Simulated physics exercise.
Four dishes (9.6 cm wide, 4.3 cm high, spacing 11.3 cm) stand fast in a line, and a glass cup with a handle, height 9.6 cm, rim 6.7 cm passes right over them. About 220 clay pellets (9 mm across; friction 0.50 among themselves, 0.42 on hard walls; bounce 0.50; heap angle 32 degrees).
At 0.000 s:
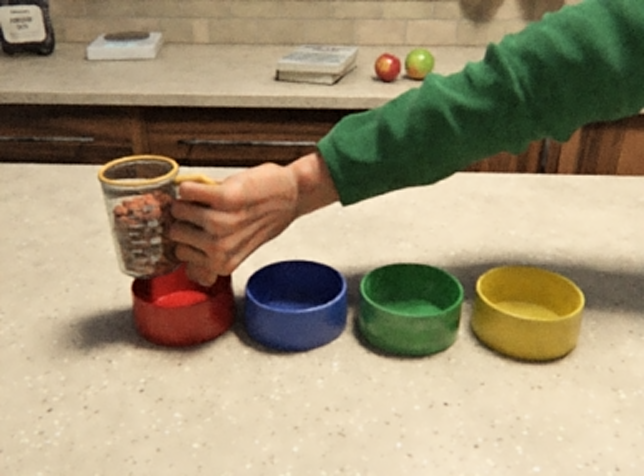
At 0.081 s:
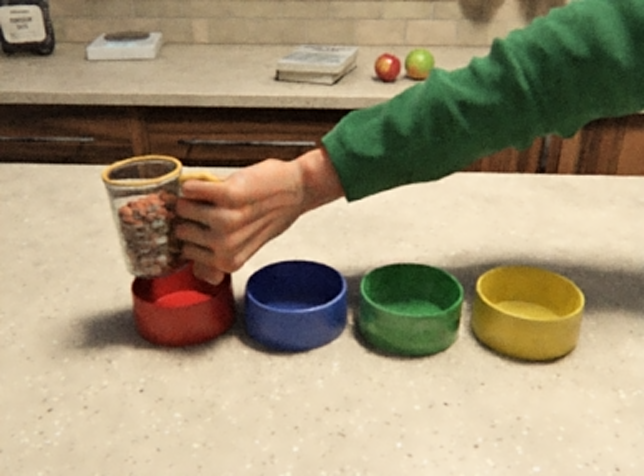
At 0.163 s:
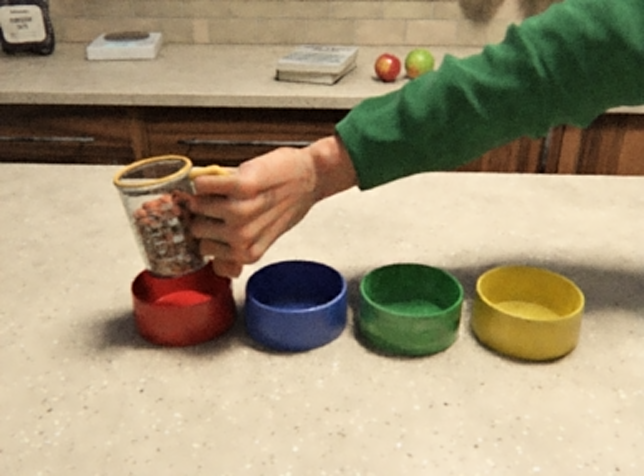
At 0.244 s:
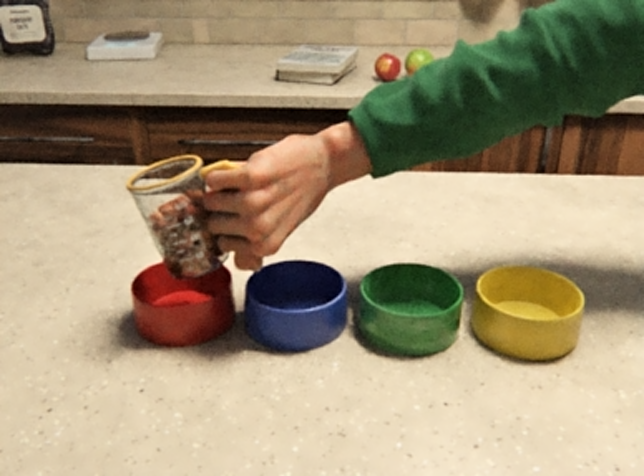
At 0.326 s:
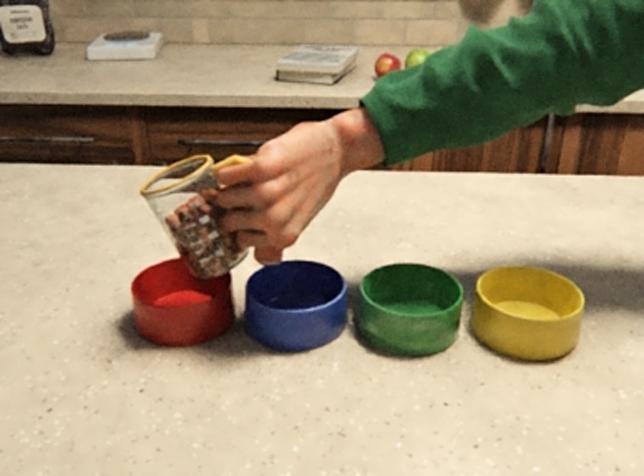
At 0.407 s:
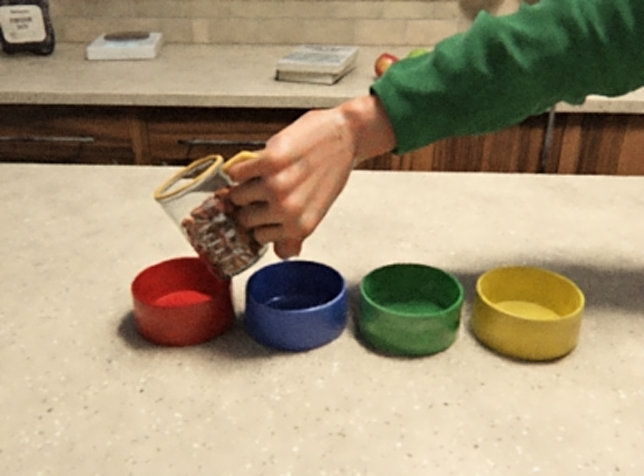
Hand in a green sleeve moving a glass cup of small pieces rightward above a red bowl while tilting it leftward.
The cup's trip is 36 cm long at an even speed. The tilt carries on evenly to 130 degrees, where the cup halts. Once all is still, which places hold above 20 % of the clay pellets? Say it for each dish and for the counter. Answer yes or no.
Red no, blue no, green yes, yellow no, counter no.
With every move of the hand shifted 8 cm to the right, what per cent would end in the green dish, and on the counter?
In that case green 10, counter 20.
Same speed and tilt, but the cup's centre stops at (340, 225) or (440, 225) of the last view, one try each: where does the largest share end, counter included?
Most goes to: Blue, then green.
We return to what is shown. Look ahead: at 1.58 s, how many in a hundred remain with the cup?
Some 70 per cent of the load.
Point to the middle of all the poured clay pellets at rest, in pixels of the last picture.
Around (418, 310).
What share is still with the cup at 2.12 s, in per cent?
About 0 per cent.
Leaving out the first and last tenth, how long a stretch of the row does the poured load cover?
About 7 cm.
After 1.11 s, tilt 83 degrees; cup holds 100 %.
Then, at 1.58 s, tilt 121 degrees; cup holds 70 %, green 30 %.
After 2.12 s, tilt 130 degrees; cup holds 0 %, green 85 %, yellow 5 %.
In the end, at 2.4 s, red 0 %, blue 0 %, green 85 %, yellow 5 %, counter 10 %.
